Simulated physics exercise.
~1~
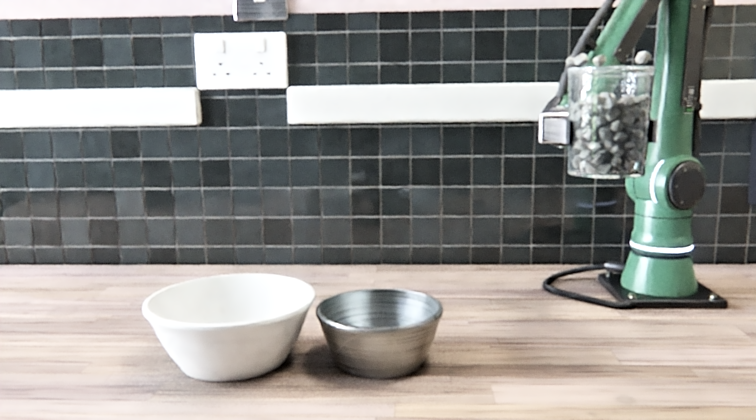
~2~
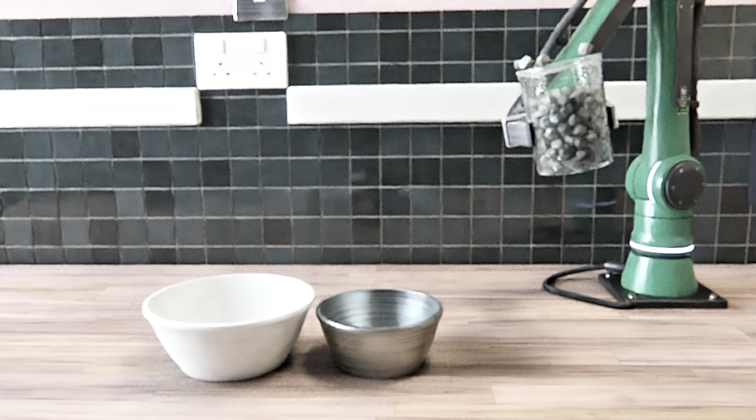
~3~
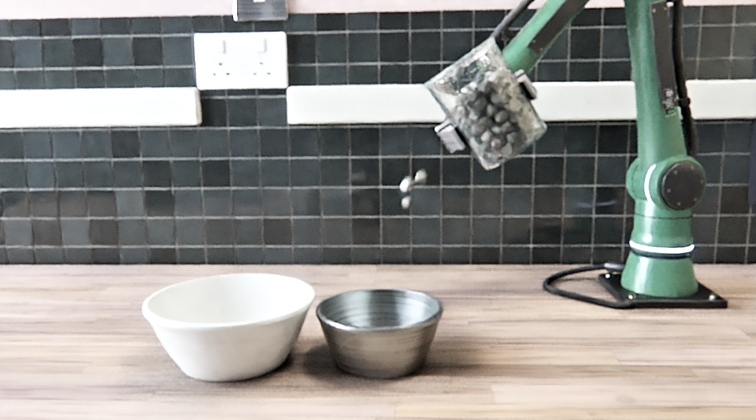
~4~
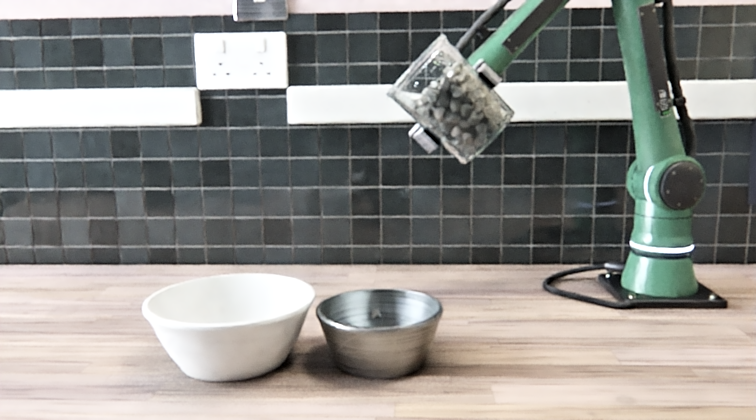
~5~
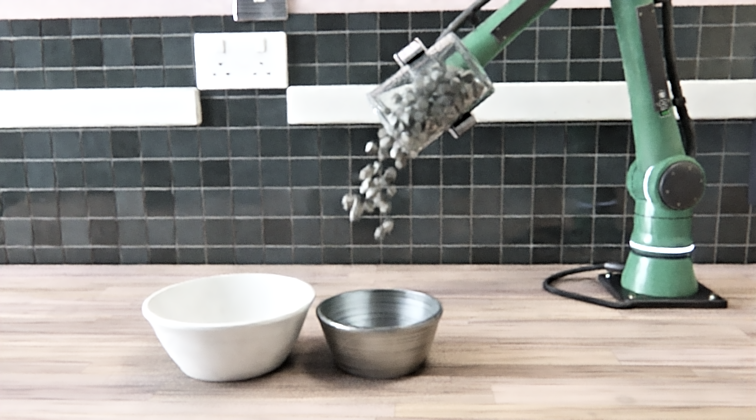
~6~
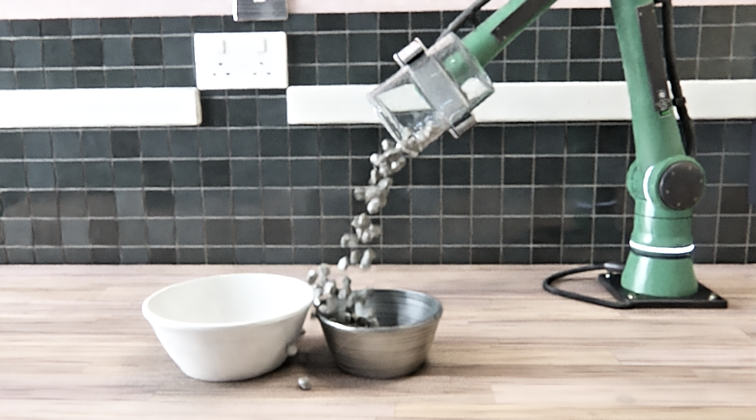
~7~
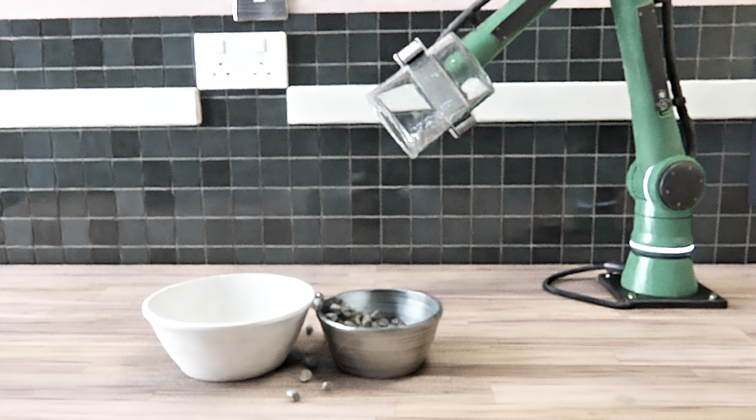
On a wooden worktop against dark tiles, a green robot arm swung a clear beaker of pebbles leftward and tipped it over, pouring nearly all of them into the metal bowl beside a white one, while a few landed on the counter.
